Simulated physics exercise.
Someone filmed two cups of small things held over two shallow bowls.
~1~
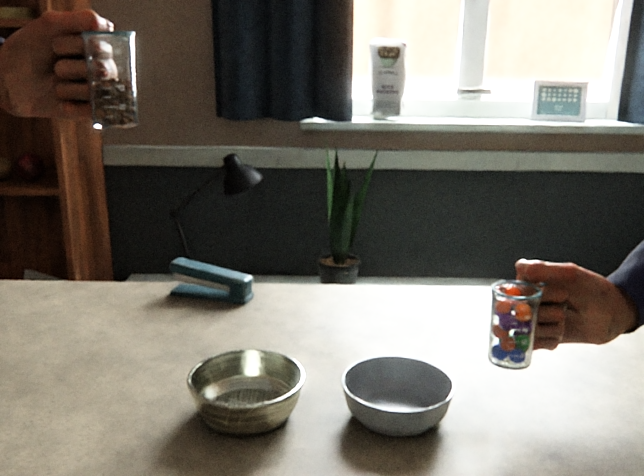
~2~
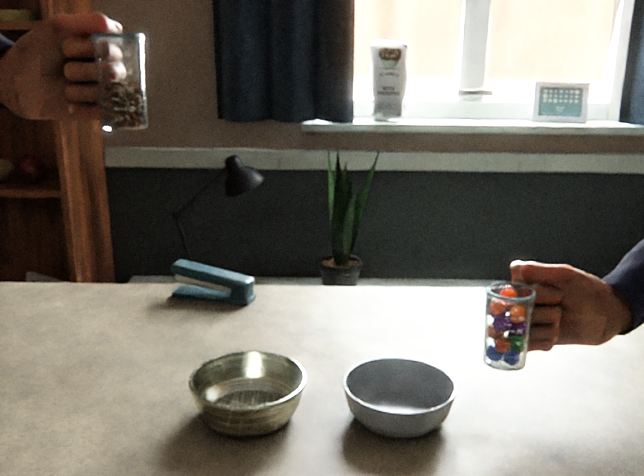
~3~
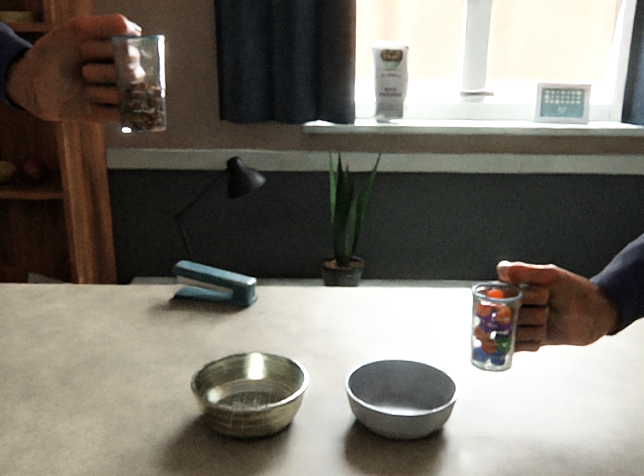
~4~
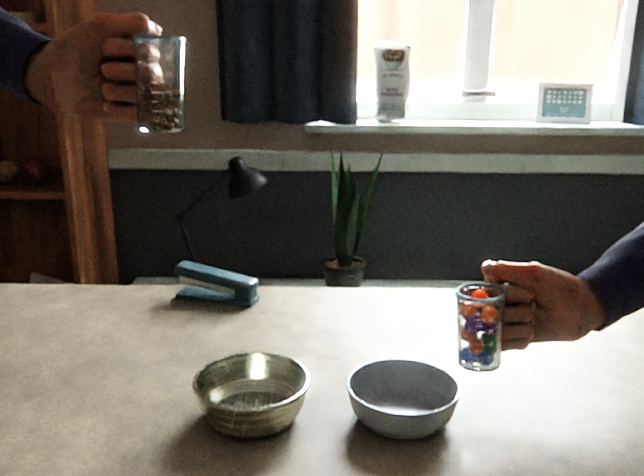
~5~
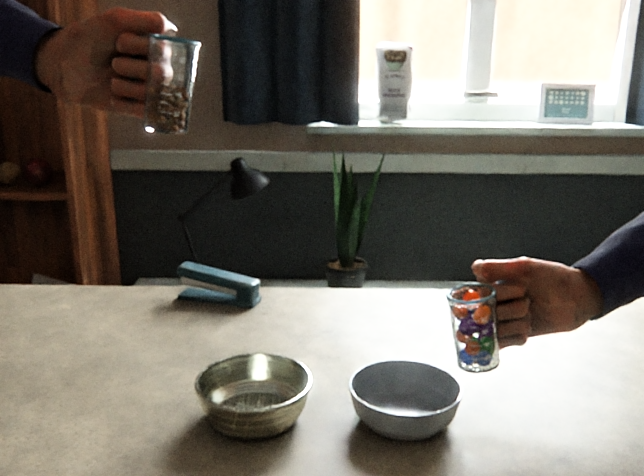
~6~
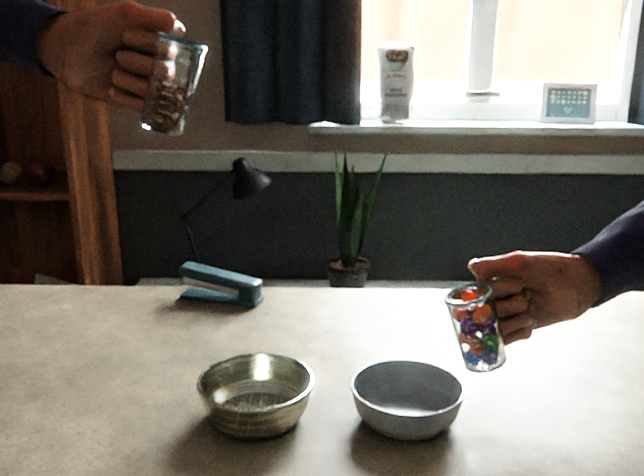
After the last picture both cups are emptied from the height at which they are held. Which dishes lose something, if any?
Looking at the left dish, it sheds a few pieces; the right dish misses none.
Then, 0.45 s later than the last frame, left, every one still in the cup; right, every one still in the cup.
Then, 0.93 s later than the last frame, left, every one still in the cup; right, every one still in the cup.
Then, 1.49 s later than the last frame, left, about a tenth still in the cup, roughly a quarter in the dish, roughly two thirds in the air; right, every one in the dish.
When it is over, left, the larger part in the dish, about a tenth outside the dish; right, every one in the dish, not one outside the dish.
